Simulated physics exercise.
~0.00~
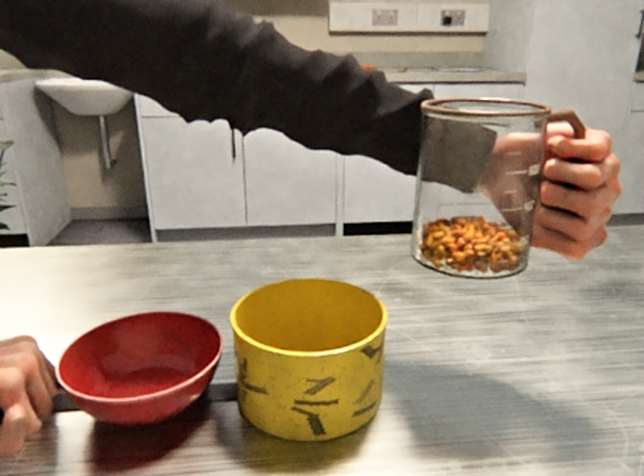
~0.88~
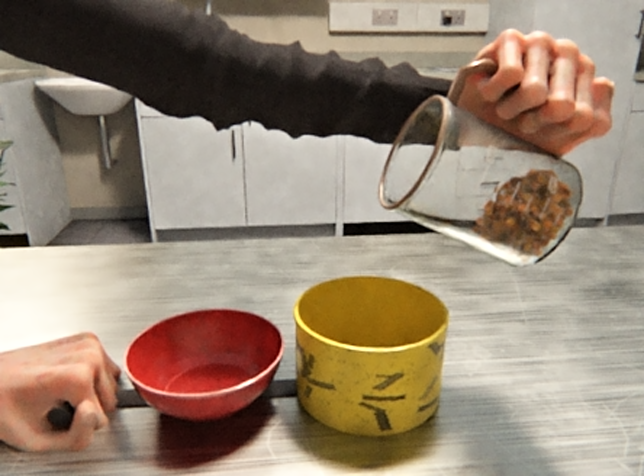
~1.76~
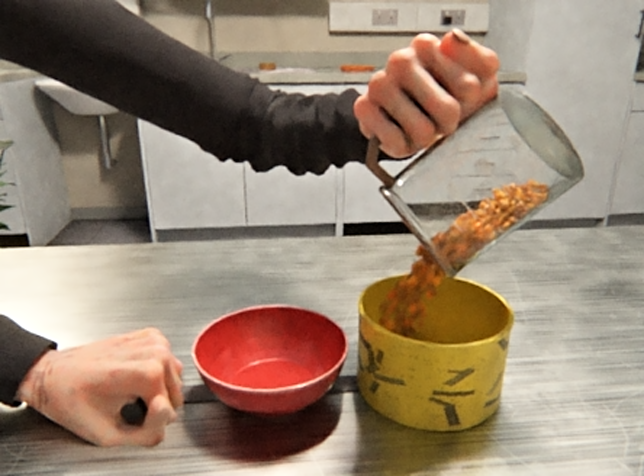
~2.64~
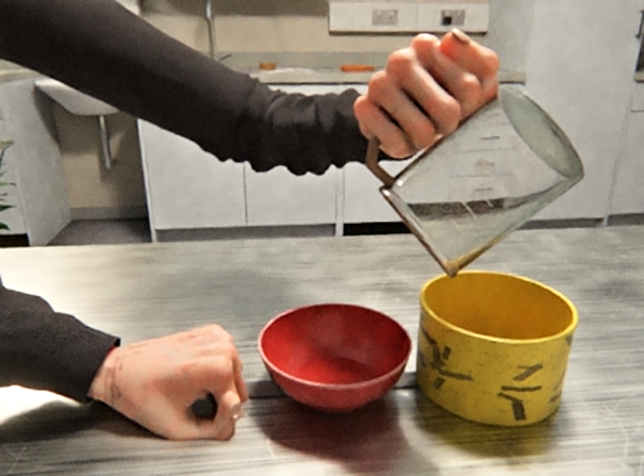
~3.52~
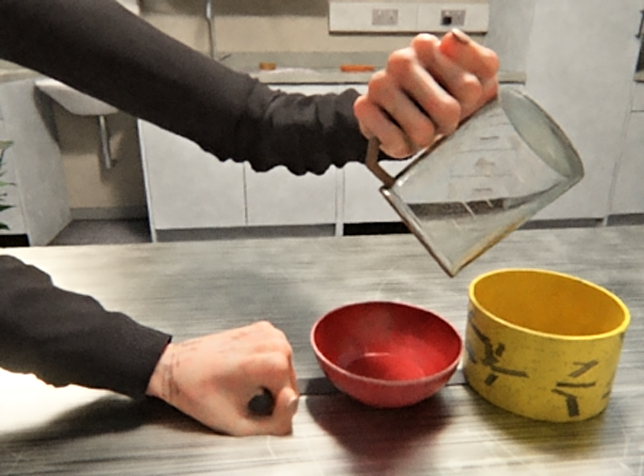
In this clip, one hand slides a red bowl and a yellow pot steadily to the right along a table while another tips a clear jug of dried corn kernels, which pour into the yellow pot until the jug is empty, the red bowl staying empty.
